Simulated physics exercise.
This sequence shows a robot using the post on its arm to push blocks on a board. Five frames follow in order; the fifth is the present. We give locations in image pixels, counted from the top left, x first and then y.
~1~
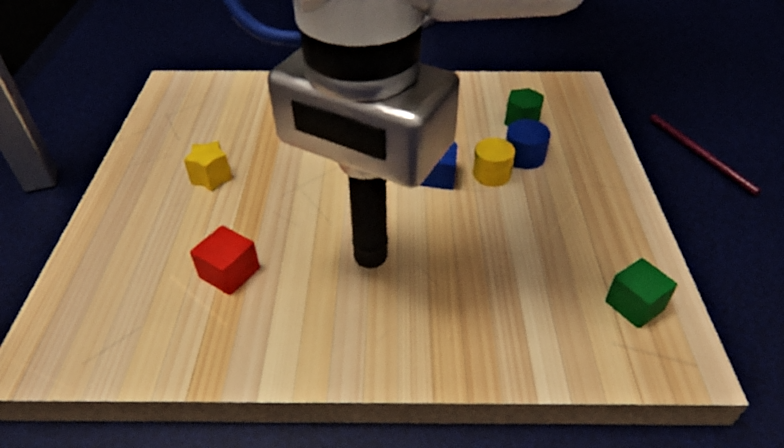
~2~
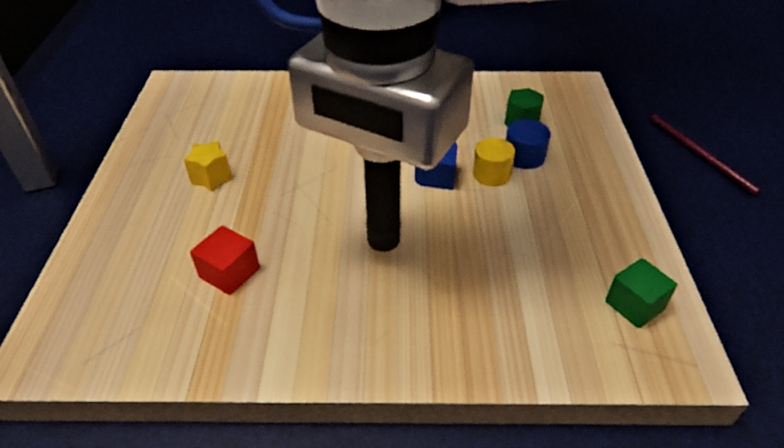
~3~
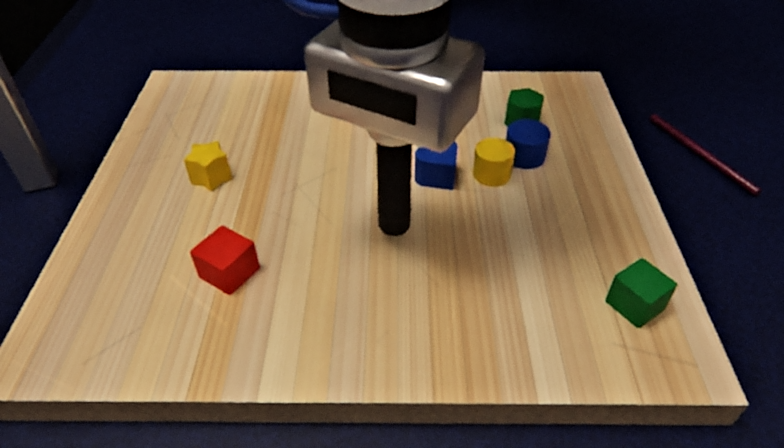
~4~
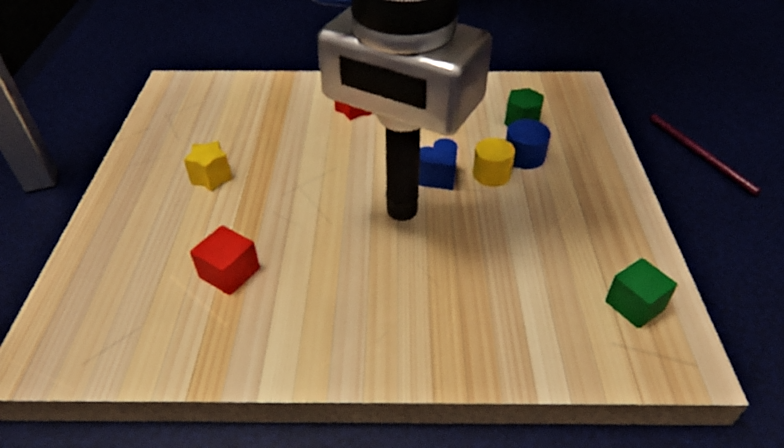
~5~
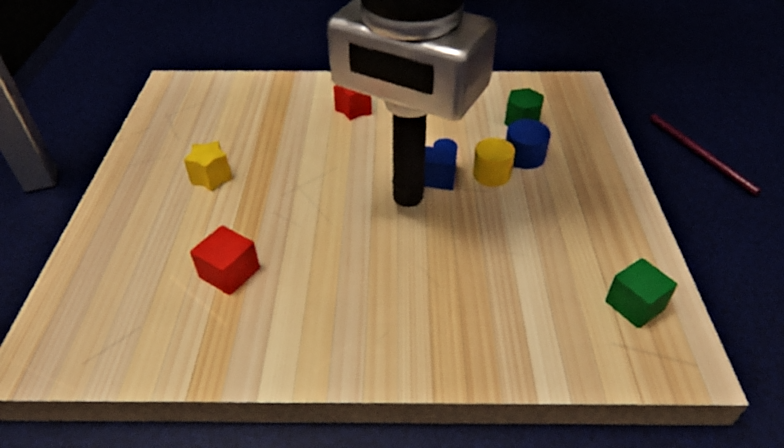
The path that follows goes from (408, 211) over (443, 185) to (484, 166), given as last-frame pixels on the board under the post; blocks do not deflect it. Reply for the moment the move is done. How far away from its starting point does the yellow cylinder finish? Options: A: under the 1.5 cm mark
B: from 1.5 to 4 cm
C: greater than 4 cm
B
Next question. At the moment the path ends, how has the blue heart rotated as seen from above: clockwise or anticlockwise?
Seen from above, counterclockwise.
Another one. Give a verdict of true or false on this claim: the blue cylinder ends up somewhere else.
My answer: True.
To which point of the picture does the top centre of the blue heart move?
Around (463, 127).
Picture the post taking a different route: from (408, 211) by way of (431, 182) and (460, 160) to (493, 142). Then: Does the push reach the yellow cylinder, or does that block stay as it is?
The yellow cylinder does not move.
The first path, step by step. Halfway along, post at (444, 172); blue heart at (452, 140).
At the end, post at (485, 154); blue heart at (463, 127), turned 35° anticlockwise; yellow cylinder at (521, 148); green hexagonal block in place; blue cylinder at (543, 129).
